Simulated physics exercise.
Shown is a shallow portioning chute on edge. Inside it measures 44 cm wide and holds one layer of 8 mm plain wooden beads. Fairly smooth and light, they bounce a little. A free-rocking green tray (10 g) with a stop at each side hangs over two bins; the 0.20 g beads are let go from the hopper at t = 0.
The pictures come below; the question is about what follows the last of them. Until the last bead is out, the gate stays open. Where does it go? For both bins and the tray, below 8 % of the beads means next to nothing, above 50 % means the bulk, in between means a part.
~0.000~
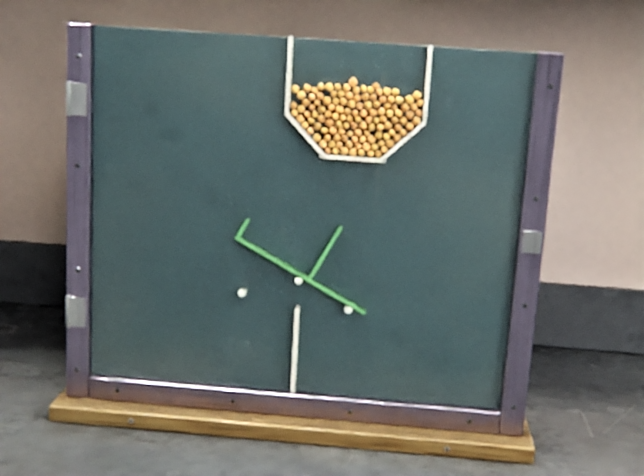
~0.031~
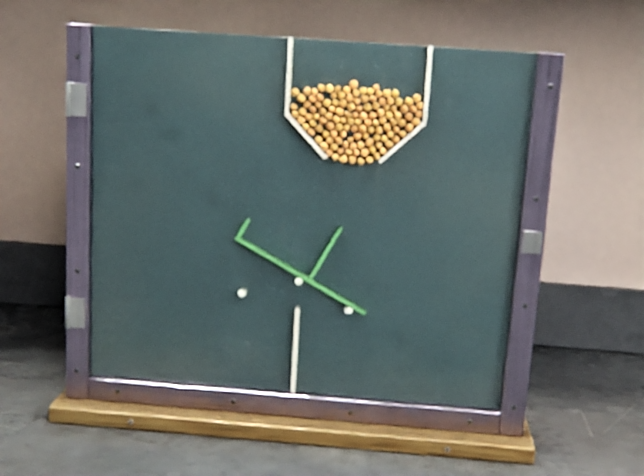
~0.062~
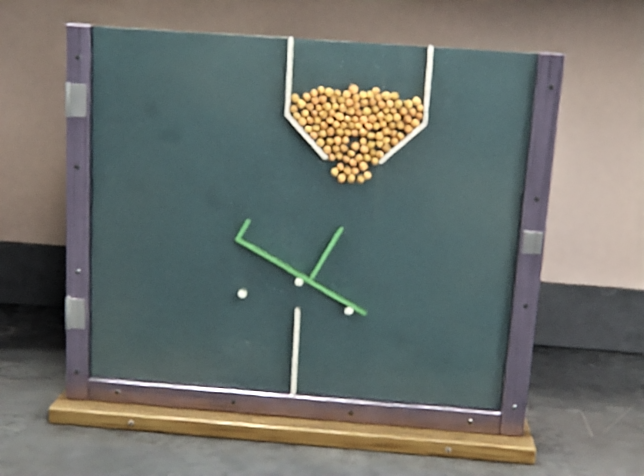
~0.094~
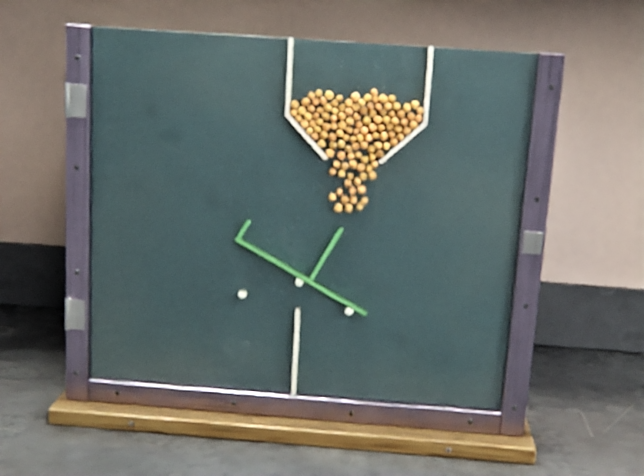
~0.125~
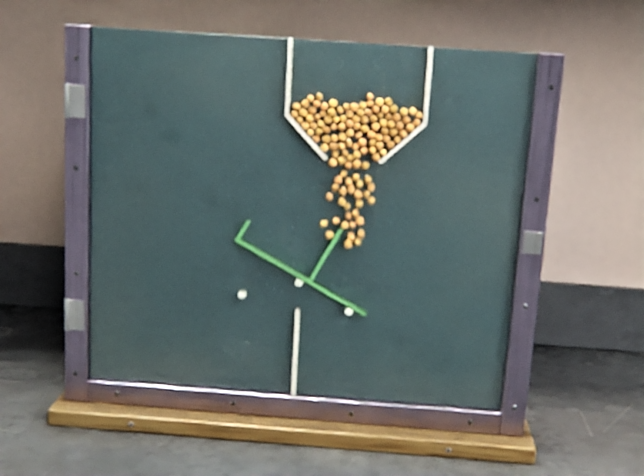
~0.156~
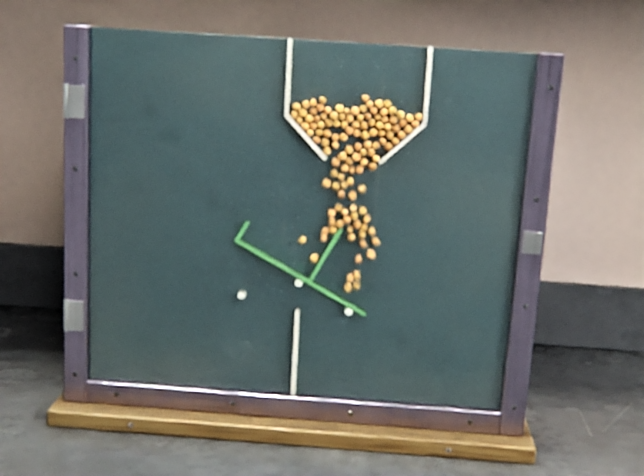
Once all is still, the left bin holds almost none, the right bin holds the greater part and the tray holds a moderate share.
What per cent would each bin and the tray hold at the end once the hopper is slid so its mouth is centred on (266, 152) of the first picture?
Left bin 60, right bin 0, tray 40.
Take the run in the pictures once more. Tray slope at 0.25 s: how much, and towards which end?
About 25°, right end down.
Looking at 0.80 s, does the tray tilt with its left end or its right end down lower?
The tray's right end is the low one.
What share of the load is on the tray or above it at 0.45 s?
About 55%.
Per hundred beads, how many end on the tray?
That share is close to 30 percent.
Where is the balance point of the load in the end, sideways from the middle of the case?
On average the load ends up close to 9 cm to the right of the middle.
By 0.45 s 100 % have left the hopper; tray right end down 27°; on or over it 55 %, past it to the left 0 %, to the right 45 %.
By 0.80 s 100 % have left the hopper; tray right end down 27°; on or over it 30 %, past it to the left 0 %, to the right 70 %.
In the end, by 1.7 s, left bin 0 %, right bin 70 %, tray 30 %; tray right end down 27°.
